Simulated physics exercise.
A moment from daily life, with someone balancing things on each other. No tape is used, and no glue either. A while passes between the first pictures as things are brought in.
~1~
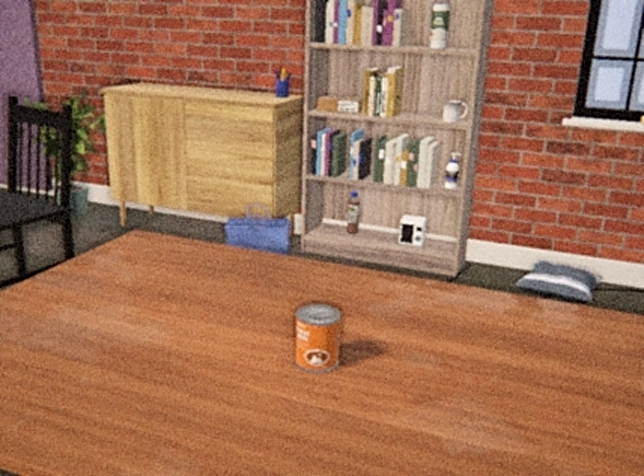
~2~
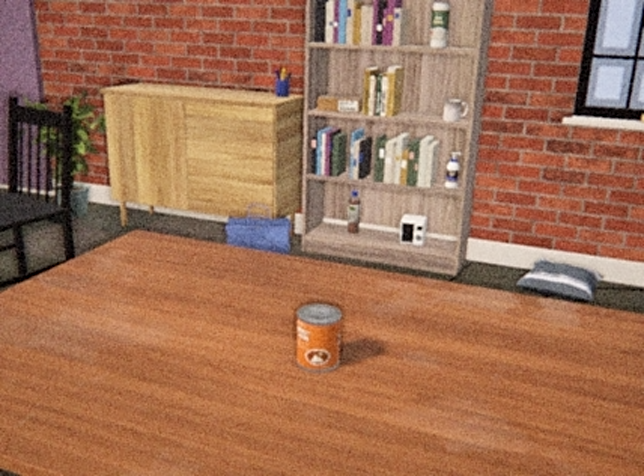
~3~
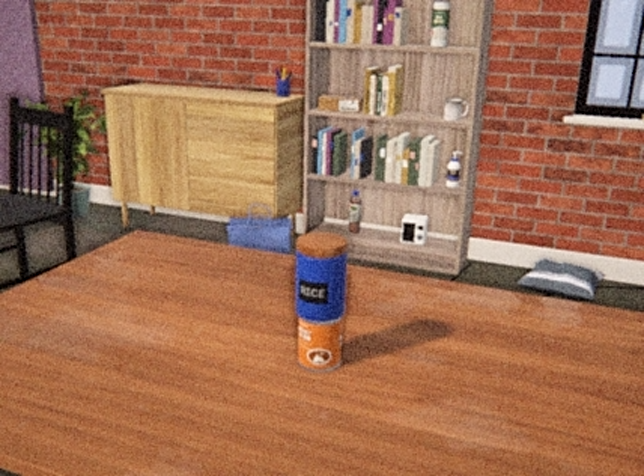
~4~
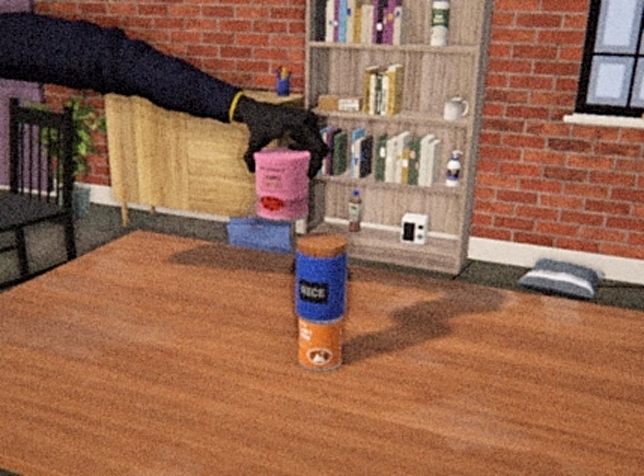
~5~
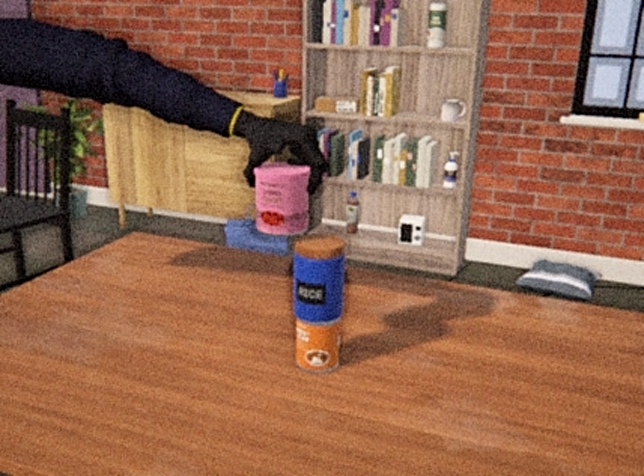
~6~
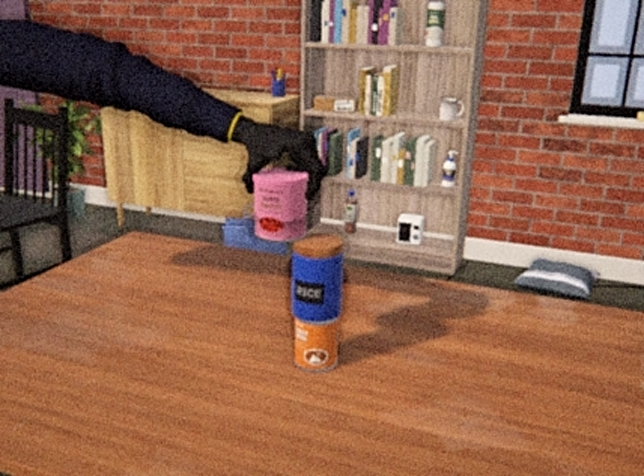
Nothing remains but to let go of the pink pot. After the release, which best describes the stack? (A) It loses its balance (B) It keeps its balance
It loses its balance.
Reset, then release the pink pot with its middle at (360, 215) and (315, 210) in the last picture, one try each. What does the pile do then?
Case A: It comes down; case B: It does not fall.
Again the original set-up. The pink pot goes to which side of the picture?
Direction of travel: Leftward.
Then, 0.30 s on from there, pink pot now fallen.
Then, 0.40 s on from there, things are still on the move.
Then, 0.50 s on from there, as before.
In the end, fallen, pink pot; the other 2 unmoved. At the end, from the last picture's camera, pink pot near (241, 322). The pile comes apart.
